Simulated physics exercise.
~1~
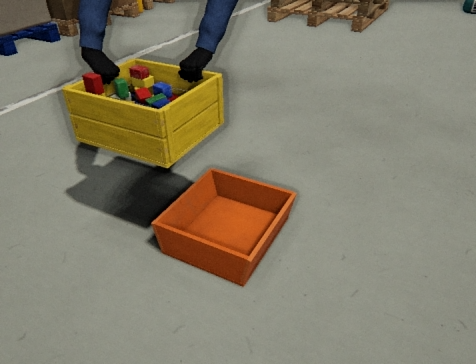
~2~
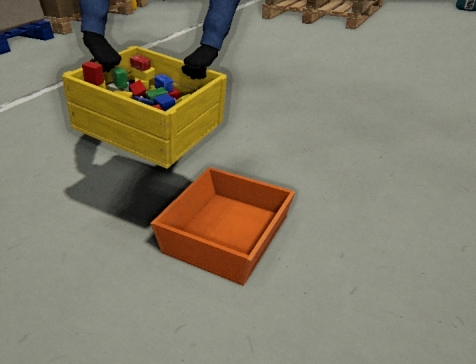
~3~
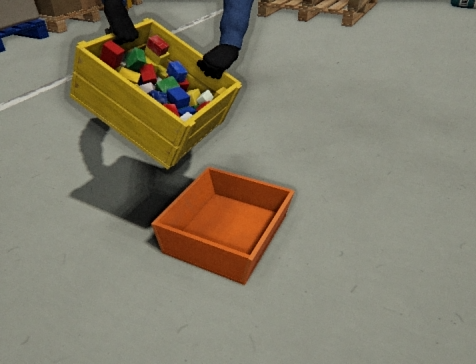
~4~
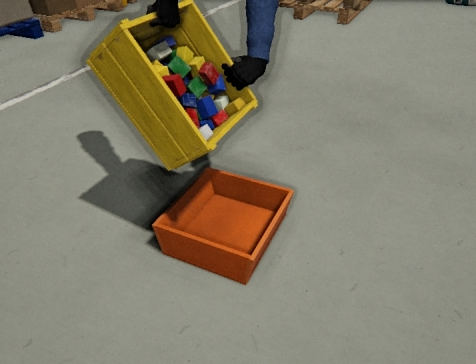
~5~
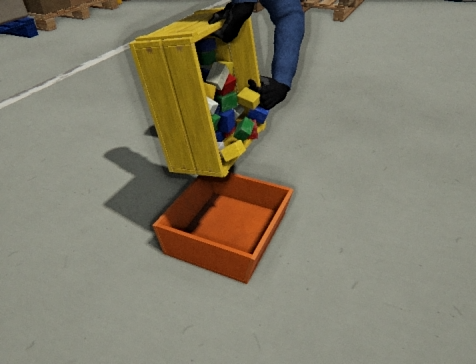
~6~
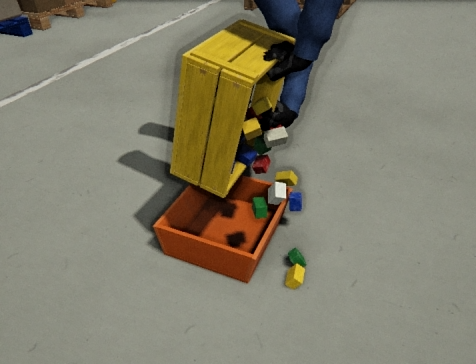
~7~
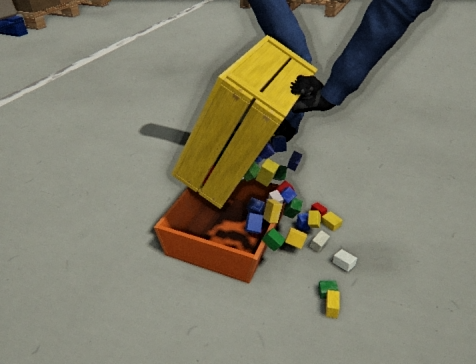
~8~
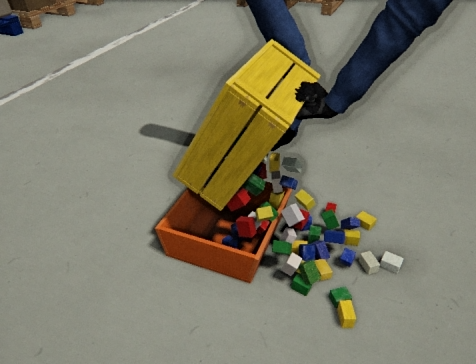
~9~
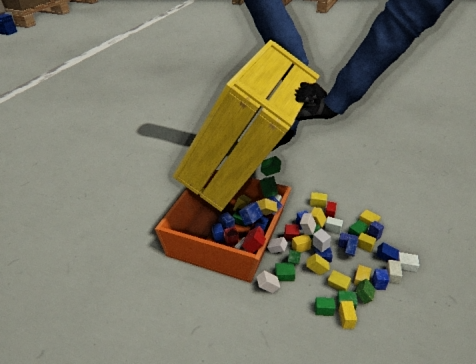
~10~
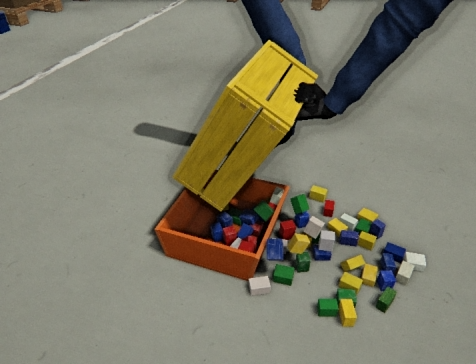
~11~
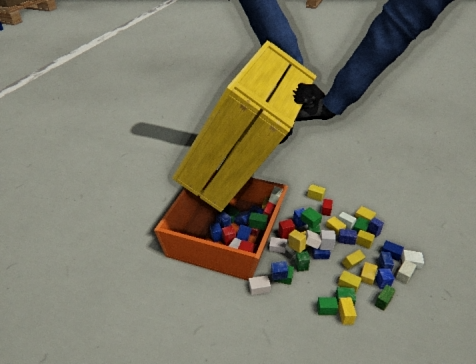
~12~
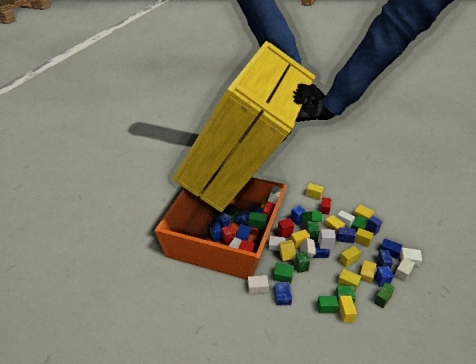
The footage shows gloved hands tipping a yellow crate of colourful toy bricks over an orange tub on a grey floor. The bricks tumble out, some landing in the tub, but most end scattered on the floor to its right while the crate stays tilted above.
